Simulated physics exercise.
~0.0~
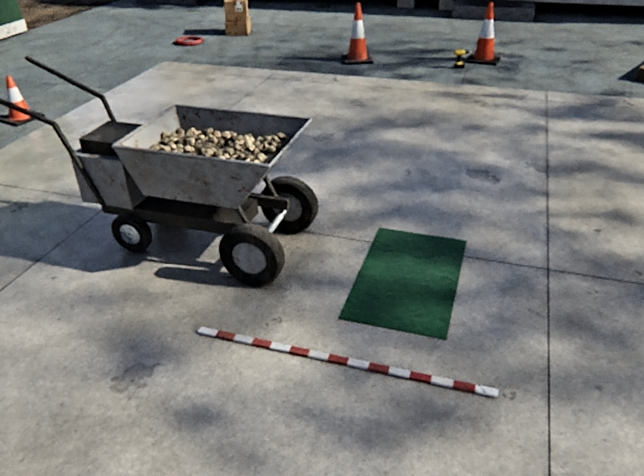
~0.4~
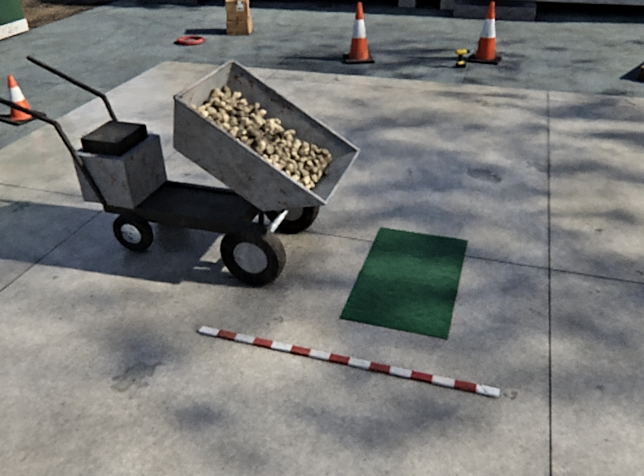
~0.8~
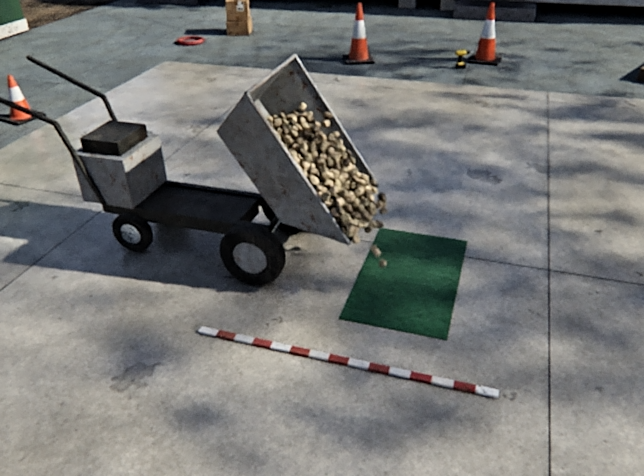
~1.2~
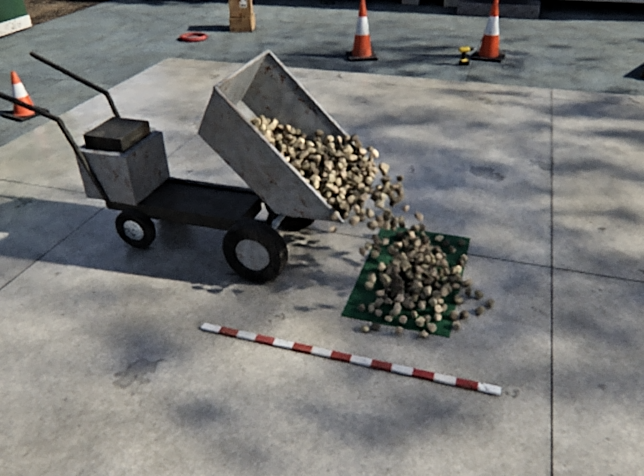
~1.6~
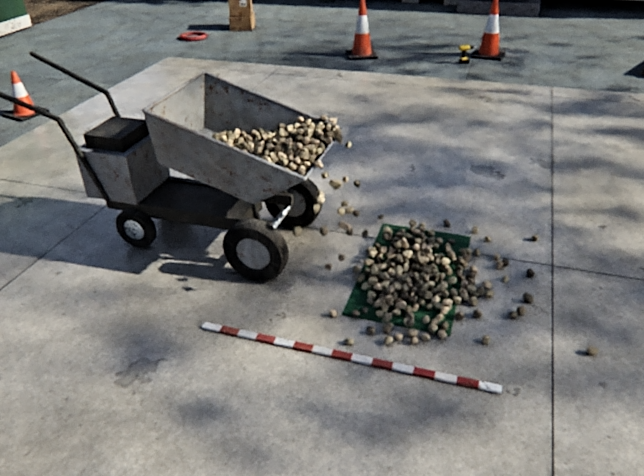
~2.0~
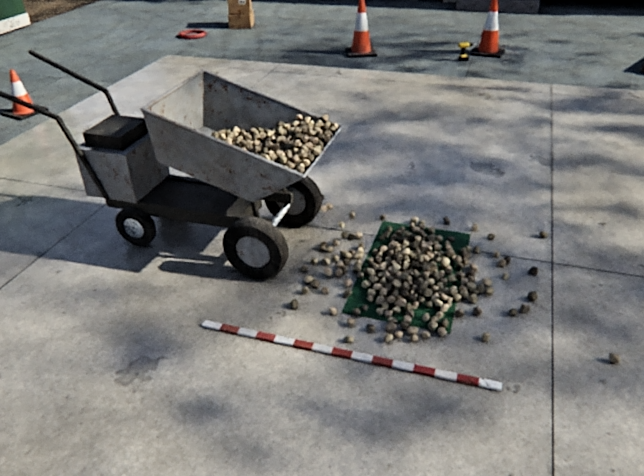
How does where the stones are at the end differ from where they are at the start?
At the start the stones all sit in the skip on the left. By the end many have moved right and down onto the green sheet and the concrete around it, while the rest are still in the skip.
